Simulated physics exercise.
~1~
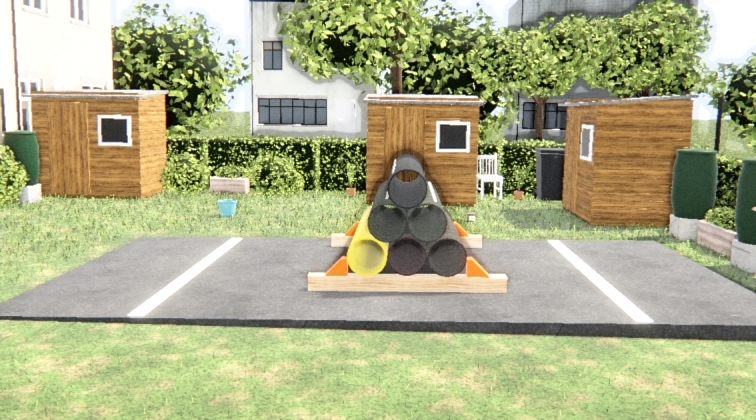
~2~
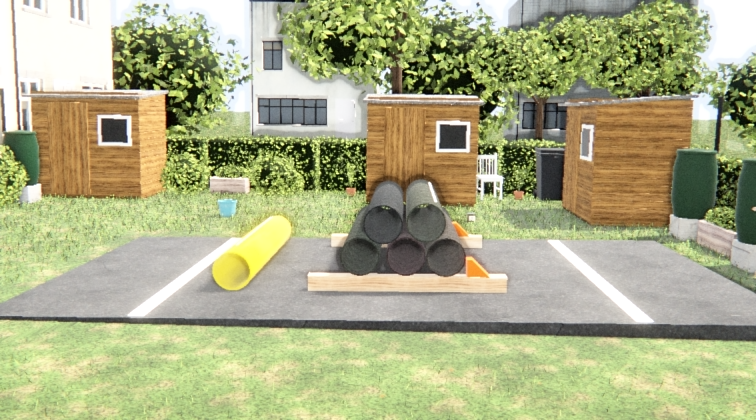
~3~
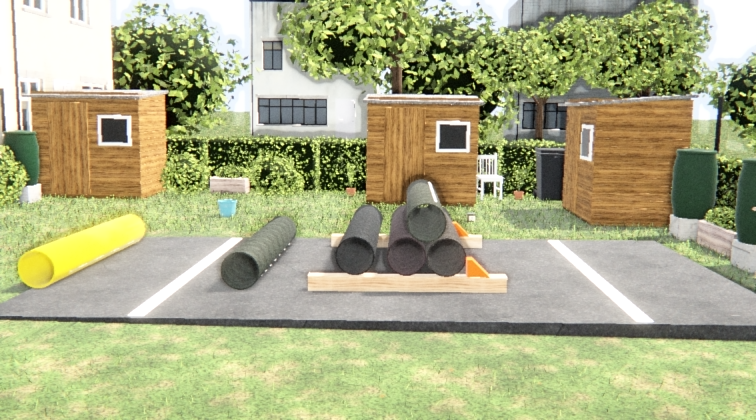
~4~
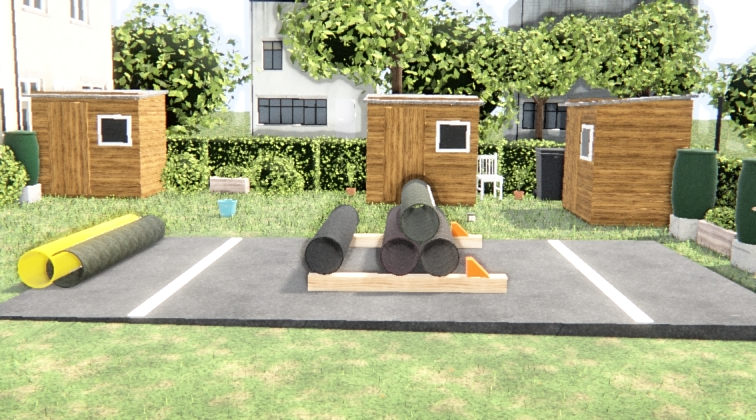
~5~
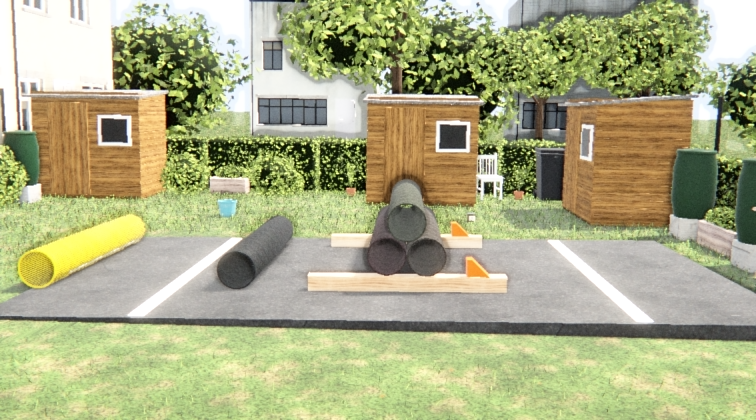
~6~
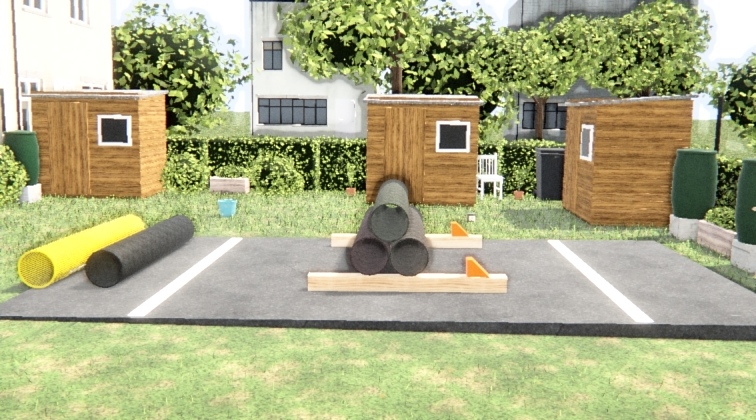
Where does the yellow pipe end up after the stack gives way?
It comes to rest beyond the white line on the left side of the pad, well clear of the timbers.
